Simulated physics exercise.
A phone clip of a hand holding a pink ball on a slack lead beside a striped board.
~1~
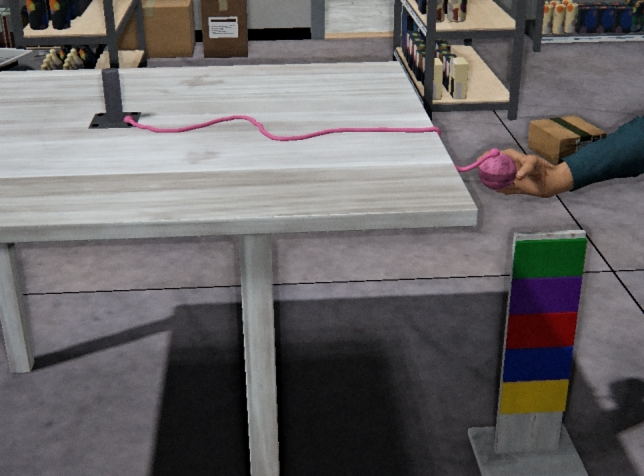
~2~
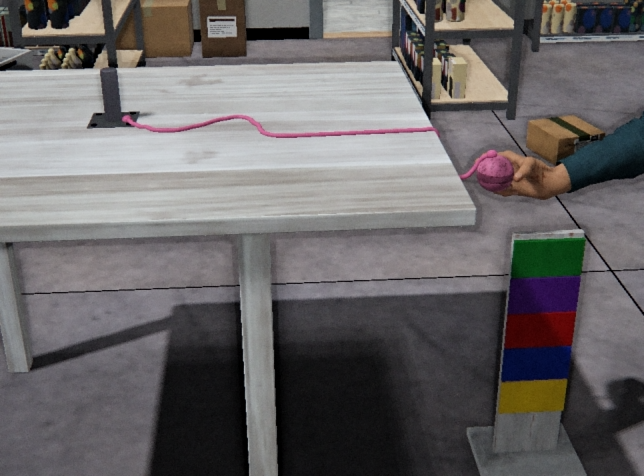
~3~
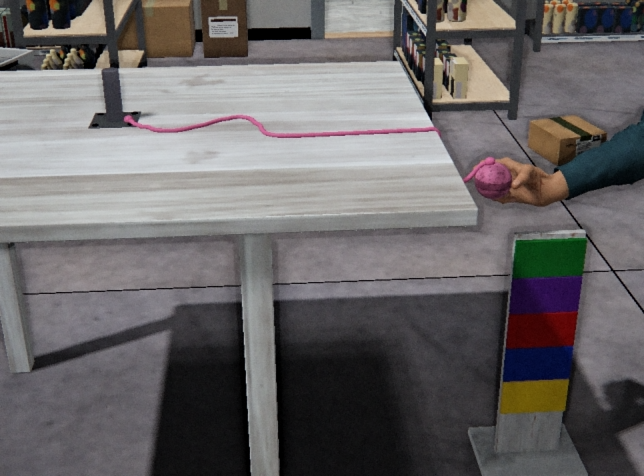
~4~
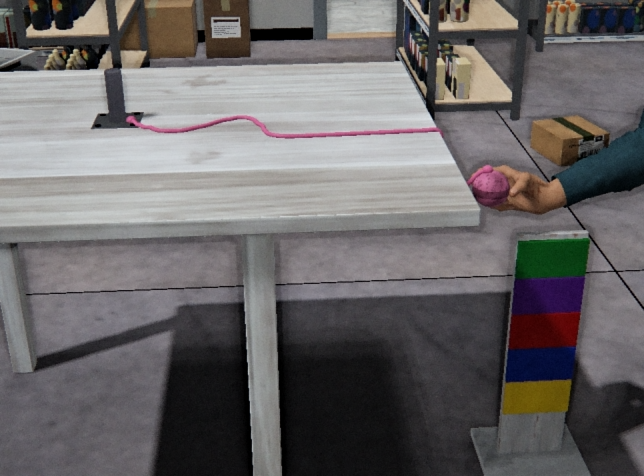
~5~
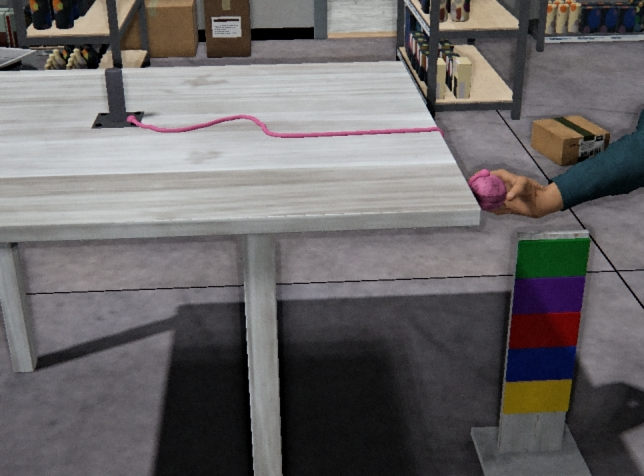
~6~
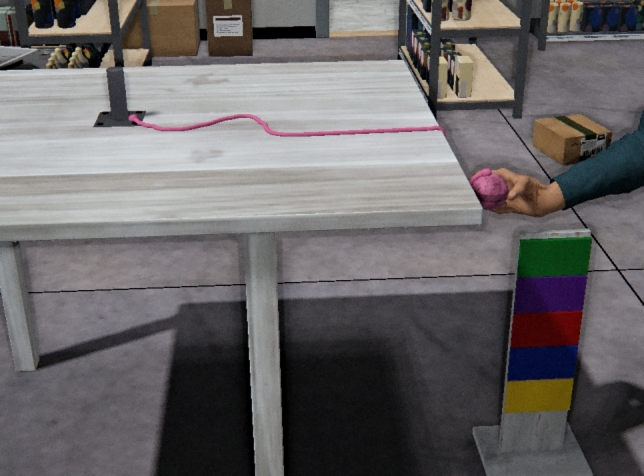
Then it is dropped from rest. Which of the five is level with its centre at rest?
The lead holds its middle at purple.
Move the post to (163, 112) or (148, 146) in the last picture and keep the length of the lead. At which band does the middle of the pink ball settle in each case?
One after the other, red; red.
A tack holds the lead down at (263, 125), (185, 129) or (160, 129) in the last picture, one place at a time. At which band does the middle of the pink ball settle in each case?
Try by try: Green; purple; purple.
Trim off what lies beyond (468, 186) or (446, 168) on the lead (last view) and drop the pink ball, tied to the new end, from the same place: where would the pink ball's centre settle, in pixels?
The places are (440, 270) and (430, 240).
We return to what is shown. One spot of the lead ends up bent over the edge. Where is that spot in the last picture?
At (383, 131), roughly.
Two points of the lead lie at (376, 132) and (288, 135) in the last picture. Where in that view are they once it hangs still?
At (438, 130), then (351, 125).
Soon after, ball near (464, 294); level with purple.
After that, ball near (404, 285); level with purple.
And then, ball near (438, 295); level with purple.
In the end, ball near (437, 294); level with purple. At purple.
